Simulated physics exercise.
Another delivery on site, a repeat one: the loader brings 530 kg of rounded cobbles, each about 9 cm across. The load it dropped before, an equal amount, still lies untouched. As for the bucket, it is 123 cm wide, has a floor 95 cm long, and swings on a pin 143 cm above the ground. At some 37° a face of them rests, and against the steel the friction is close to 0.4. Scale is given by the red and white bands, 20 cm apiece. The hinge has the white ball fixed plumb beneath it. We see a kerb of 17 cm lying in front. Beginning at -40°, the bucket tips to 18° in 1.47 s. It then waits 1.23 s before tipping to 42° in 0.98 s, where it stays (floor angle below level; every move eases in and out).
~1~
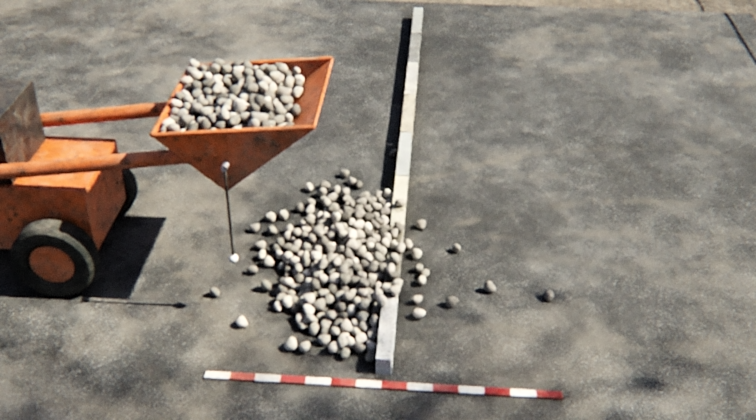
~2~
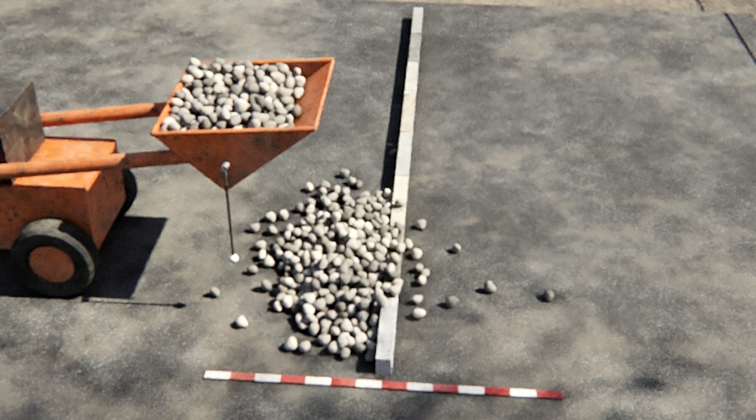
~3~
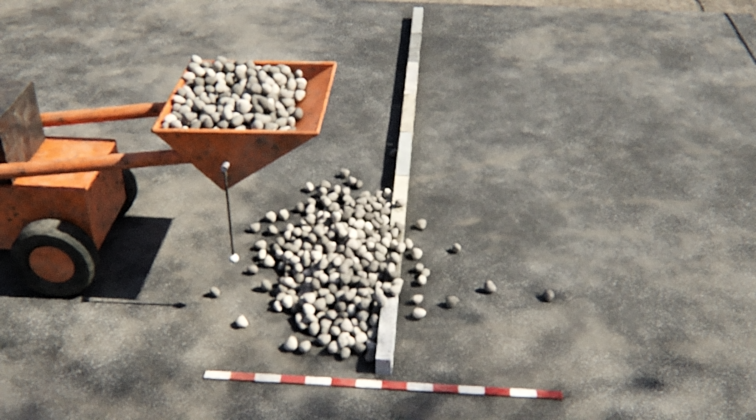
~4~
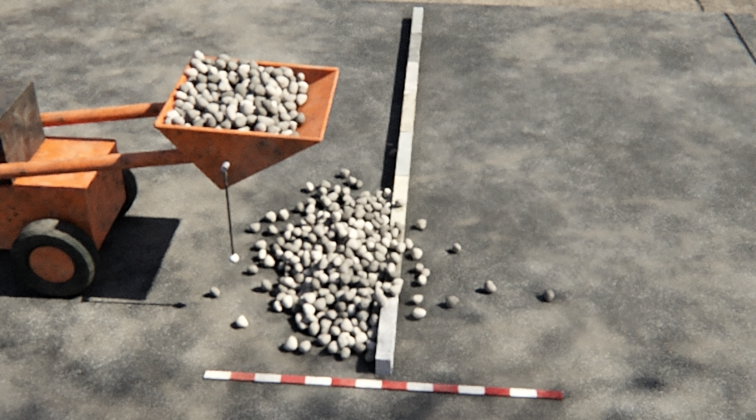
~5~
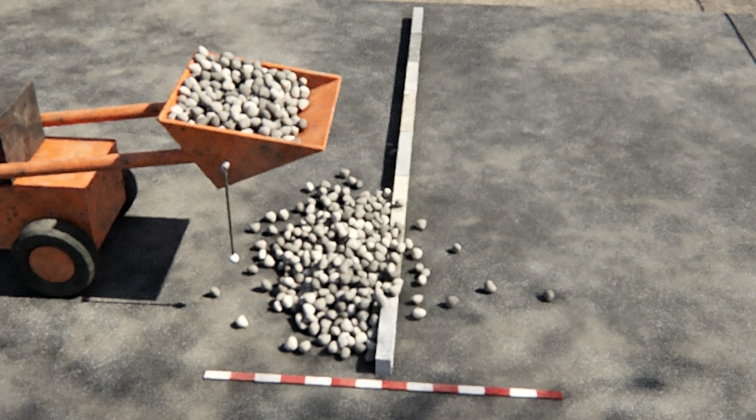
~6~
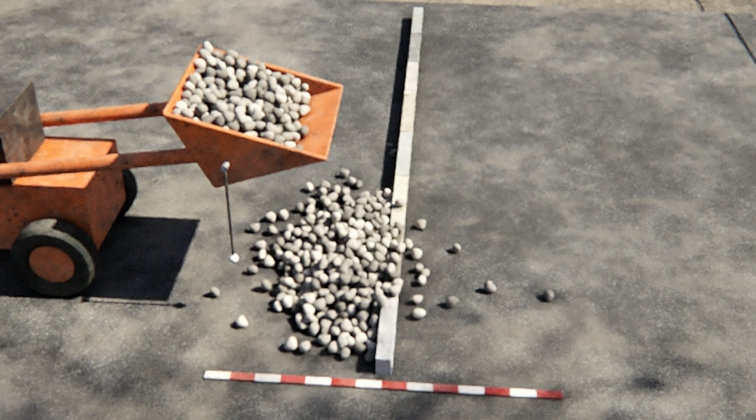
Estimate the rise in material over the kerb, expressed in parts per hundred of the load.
Close to 29 parts in a hundred.
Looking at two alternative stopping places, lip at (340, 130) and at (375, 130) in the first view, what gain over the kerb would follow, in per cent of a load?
55 % and 90 %.
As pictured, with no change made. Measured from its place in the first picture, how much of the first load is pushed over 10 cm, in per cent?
About 10 per cent.
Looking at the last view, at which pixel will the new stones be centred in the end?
Roughly at (368, 247) in the last picture.
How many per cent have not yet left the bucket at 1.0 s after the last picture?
Some 90 %, roughly, is held.
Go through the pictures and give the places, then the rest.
In the first frame, the bucket is at -40°, its lip at (314, 127); the top of the load is at (251, 77). The earlier load is highest near (348, 242), 29 cm above ground level, 98 % on this side of the kerb, 3 % over the kerb.
In the second frame, the bucket is at -39°, its lip at (315, 129); the top of the load is at (251, 77).
The third frame shows lip at (318, 133), floor tilted -36°, highest stones at (243, 77).
In the fourth frame, the bucket is at -31°, its lip at (321, 140); the top of the load is at (214, 66).
In the fifth frame, the bucket is at -25°, its lip at (324, 149); the top of the load is at (209, 63).
In the sixth frame, the bucket is at -19°, its lip at (326, 159); the top of the load is at (213, 59).
Then, 0.5 s after the last picture the floor is at 9°; in per cent of one load, 100 in the bucket, 98 on this side of the kerb, 3 over the kerb; the foremost stones are at (454, 283).
Then, 1.0 s after the last picture the floor is at 18°; in per cent of one load, 91 in the bucket, 107 on this side of the kerb, 3 over the kerb; the foremost stones are at (454, 283).
Then, 3.5 s after the last picture the floor is at 42°; in per cent of one load, 0 in the bucket, 169 on this side of the kerb, 32 over the kerb; the foremost stones are at (531, 270).
Then, 6.3 s after the last picture the floor is at 42°; in per cent of one load, 0 in the bucket, 168 on this side of the kerb, 32 over the kerb; the foremost stones are at (531, 270). Net gain over the kerb, 29.
